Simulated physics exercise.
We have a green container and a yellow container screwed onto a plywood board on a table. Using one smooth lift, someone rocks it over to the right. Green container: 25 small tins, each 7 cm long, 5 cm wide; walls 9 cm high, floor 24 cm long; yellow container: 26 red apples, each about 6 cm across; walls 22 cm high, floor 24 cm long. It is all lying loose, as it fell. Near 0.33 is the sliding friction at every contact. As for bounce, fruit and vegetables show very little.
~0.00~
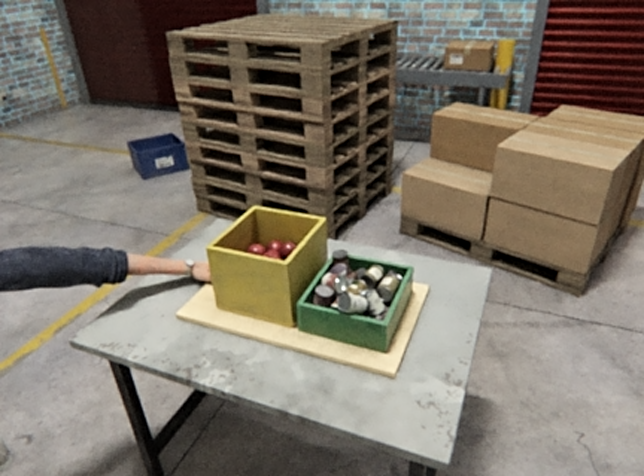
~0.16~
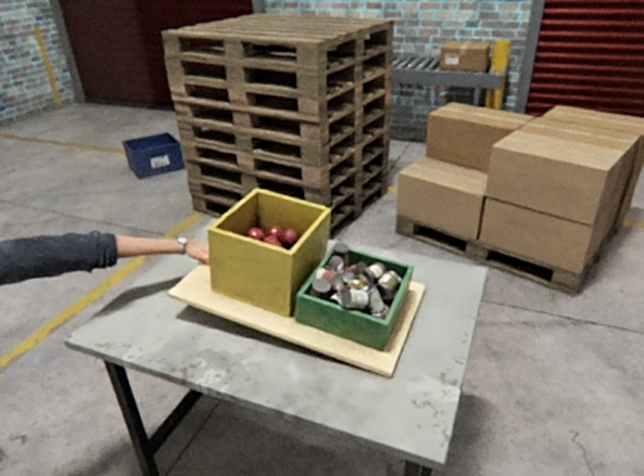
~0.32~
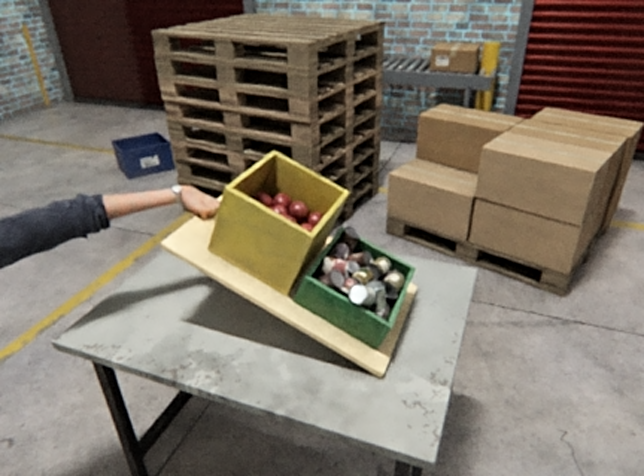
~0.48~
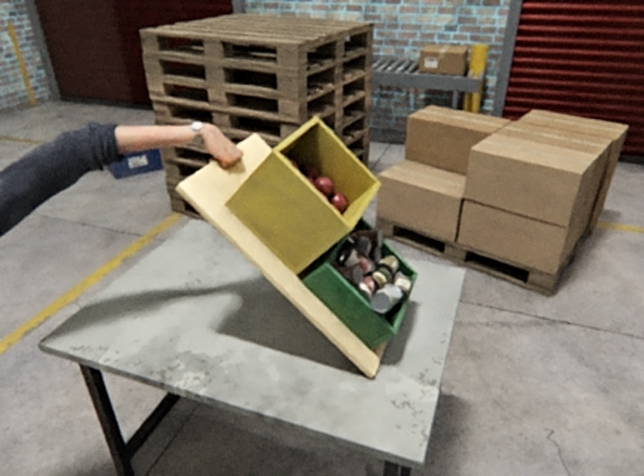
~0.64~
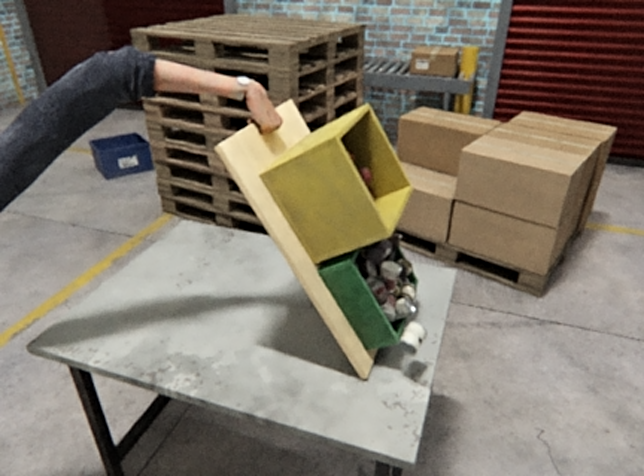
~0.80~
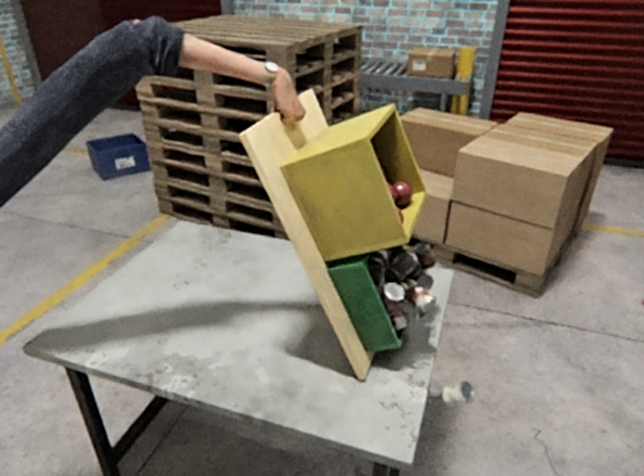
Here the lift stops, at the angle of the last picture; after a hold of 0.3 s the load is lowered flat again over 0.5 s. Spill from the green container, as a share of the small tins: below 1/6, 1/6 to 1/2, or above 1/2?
1/6 to 1/2.
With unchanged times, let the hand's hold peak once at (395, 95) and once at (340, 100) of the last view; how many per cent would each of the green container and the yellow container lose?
First try, then second: The green container sheds 80 then 60 per cent, and the yellow container sheds 80 then 60 per cent.
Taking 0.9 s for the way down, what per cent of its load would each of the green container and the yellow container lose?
Well, that would cost the green container 40 per cent and the yellow container 0 per cent.
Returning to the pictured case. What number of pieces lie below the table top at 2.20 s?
About 8.
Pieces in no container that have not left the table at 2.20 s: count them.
Near 1, by my count.
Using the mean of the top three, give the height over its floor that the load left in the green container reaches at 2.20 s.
10 cm, more or less.
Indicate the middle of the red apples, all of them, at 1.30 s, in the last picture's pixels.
Roughly (311, 200).
After 1.02 s, tilt 65°; the green container is down by 9 of 25 and the yellow container has all 26.
After 1.30 s, tilt 42°; the green container is down by 10 of 25 and the yellow container is down by 1 of 26.
After 1.70 s, tilt 0°; the green container is down by 10 of 25 and the yellow container is down by 3 of 26.
Outcome (at 2.20 s), the green container is down by 10 of 25 and the yellow container is down by 3 of 26. Asked share, 10 of 25, 40 per cent.
